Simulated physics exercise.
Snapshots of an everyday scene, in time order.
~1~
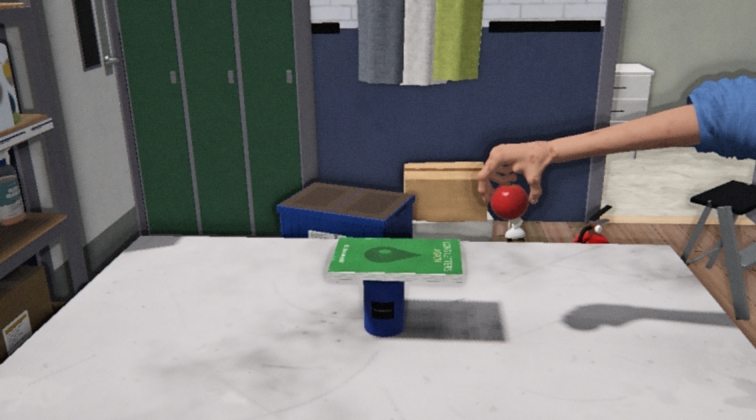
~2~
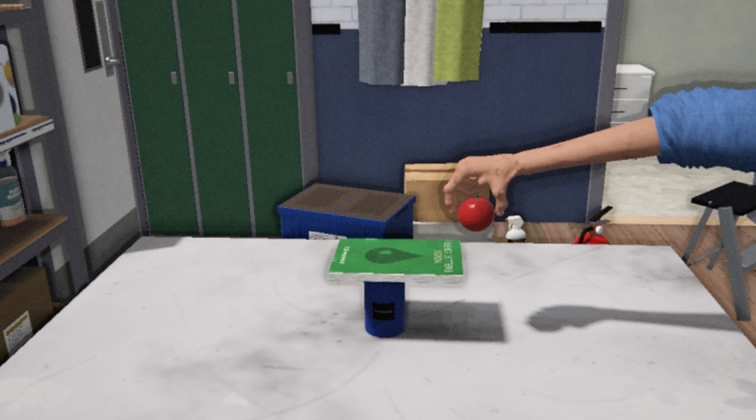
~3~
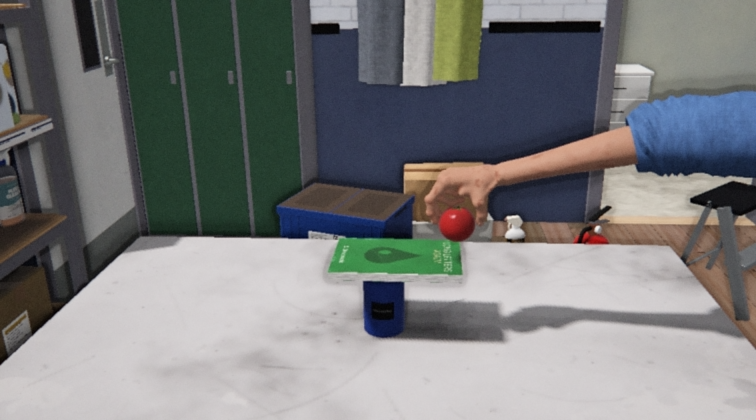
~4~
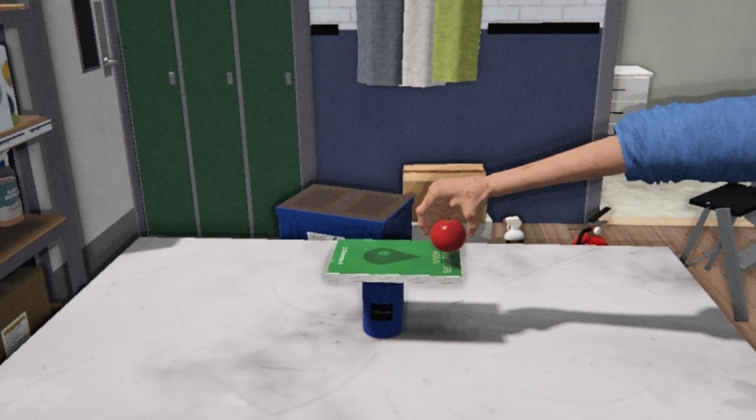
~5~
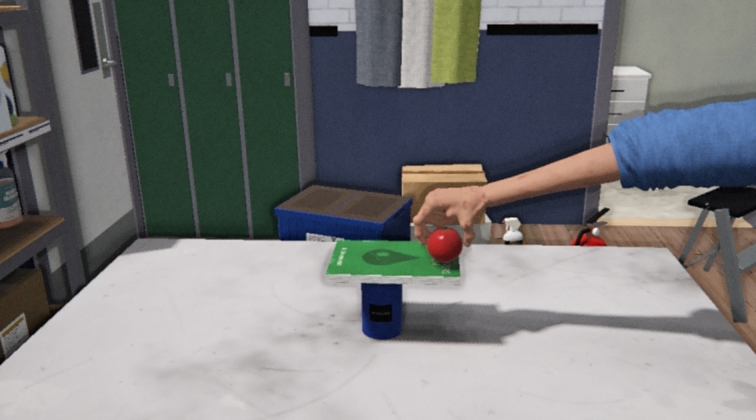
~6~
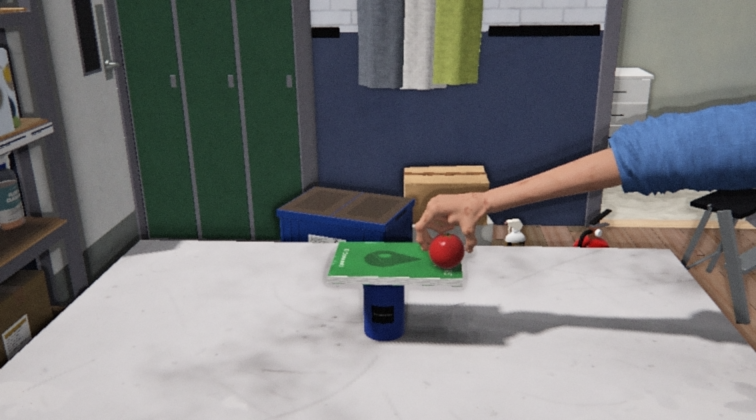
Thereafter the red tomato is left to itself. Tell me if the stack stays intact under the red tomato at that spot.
No. I reckon the stack can't bear the weight there.
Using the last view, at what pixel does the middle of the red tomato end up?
It finishes at about (459, 329).
Then, 0.30 s past the last view, red tomato now fallen; green book rocked 32° from its first pose.
Then, 0.40 s past the last view, green book rocked 63° from its first pose.
Then, 0.50 s past the last view, green book rocked 74° from its first pose.
Finally, fallen, green book and red tomato; blue jar still in place. Final places as the last picture's camera would see them, red tomato near (459, 329). The stack comes apart.
